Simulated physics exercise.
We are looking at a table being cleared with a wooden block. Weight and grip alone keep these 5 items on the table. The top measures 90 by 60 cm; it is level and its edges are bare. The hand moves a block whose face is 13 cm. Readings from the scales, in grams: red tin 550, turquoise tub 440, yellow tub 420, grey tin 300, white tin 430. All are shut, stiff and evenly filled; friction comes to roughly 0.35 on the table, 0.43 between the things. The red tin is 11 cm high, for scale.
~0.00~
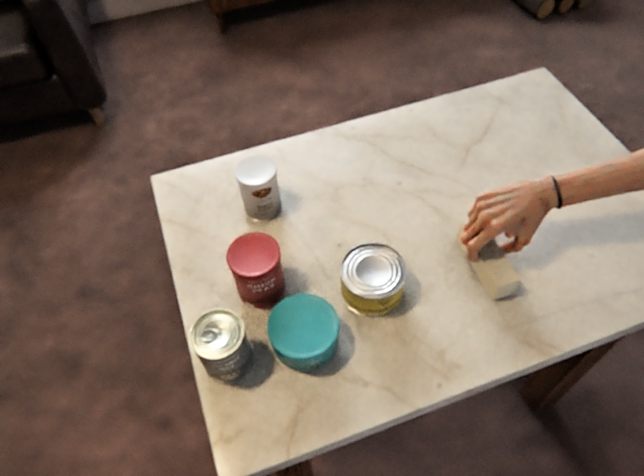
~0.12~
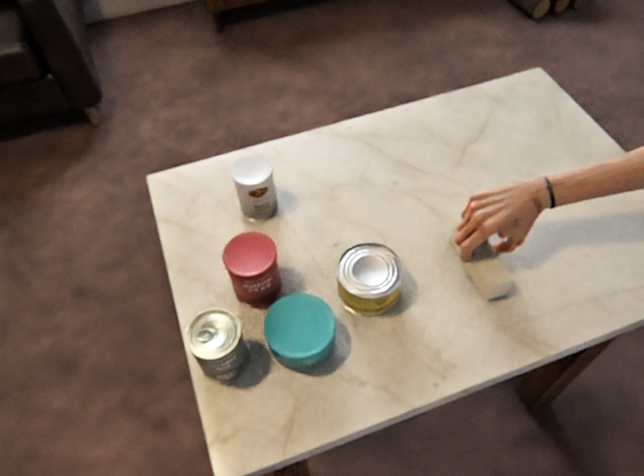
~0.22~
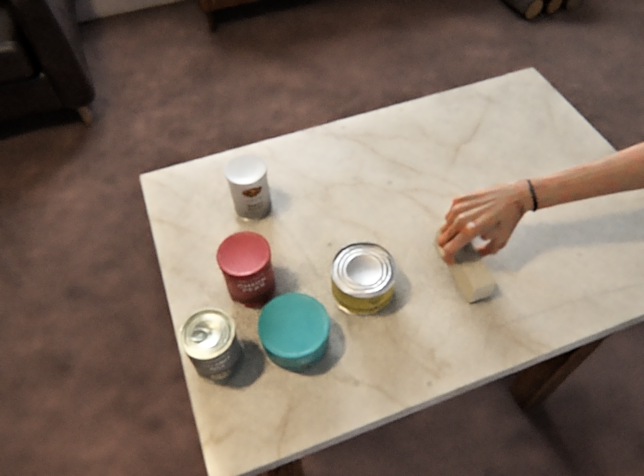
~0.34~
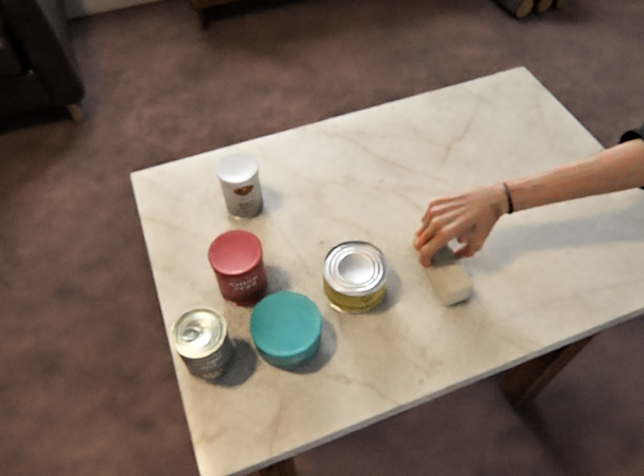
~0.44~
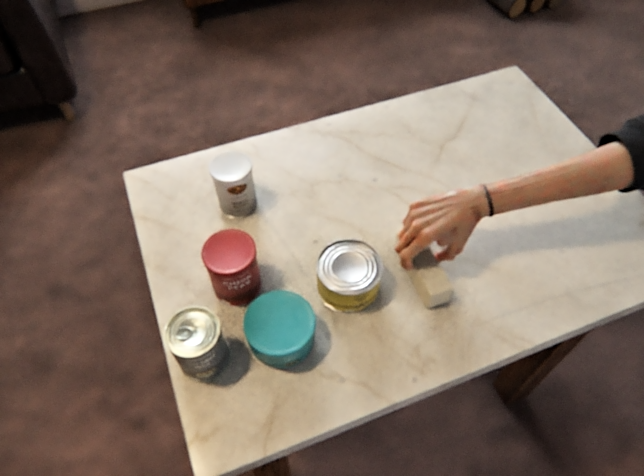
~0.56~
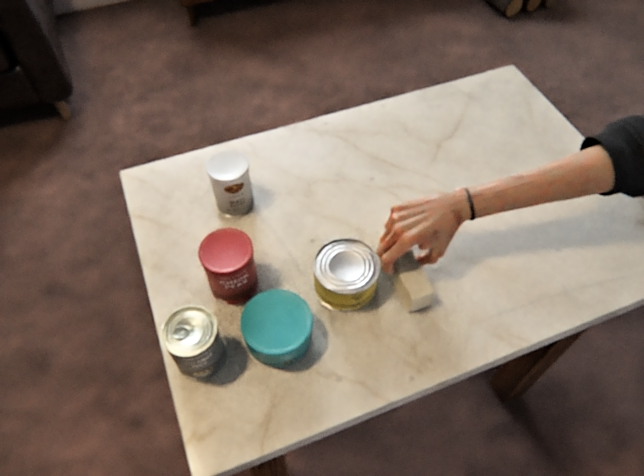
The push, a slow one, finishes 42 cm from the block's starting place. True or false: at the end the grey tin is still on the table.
False.
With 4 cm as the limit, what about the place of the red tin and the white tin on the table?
As for the red tin, it winds up somewhere else, and the white tin remains where it was.
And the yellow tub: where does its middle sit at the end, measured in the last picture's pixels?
End point: Approx. (160, 329).
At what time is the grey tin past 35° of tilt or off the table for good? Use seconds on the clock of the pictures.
Around 1.8 s on the clock.
After 1.16 s, pusher on by 23 cm; yellow tub moved 11 cm; turquoise tub moved 5 cm.
After 1.56 s, pusher on by 32 cm; grey tin moved 2 cm near (184, 349); yellow tub moved 20 cm; turquoise tub moved 8 cm.
After 1.96 s, pusher on by 41 cm; grey tin now off the table; turquoise tub moved 15 cm; yellow tub moved 28 cm.
After 2.16 s, pusher on by 42 cm; yellow tub moved 30 cm; turquoise tub moved 16 cm; red tin moved 7 cm.
In the end (2.4 s), off the table, grey tin; not toppled but over 4 cm from the start, red tin, turquoise tub and yellow tub; white tin under 4 cm from the start.
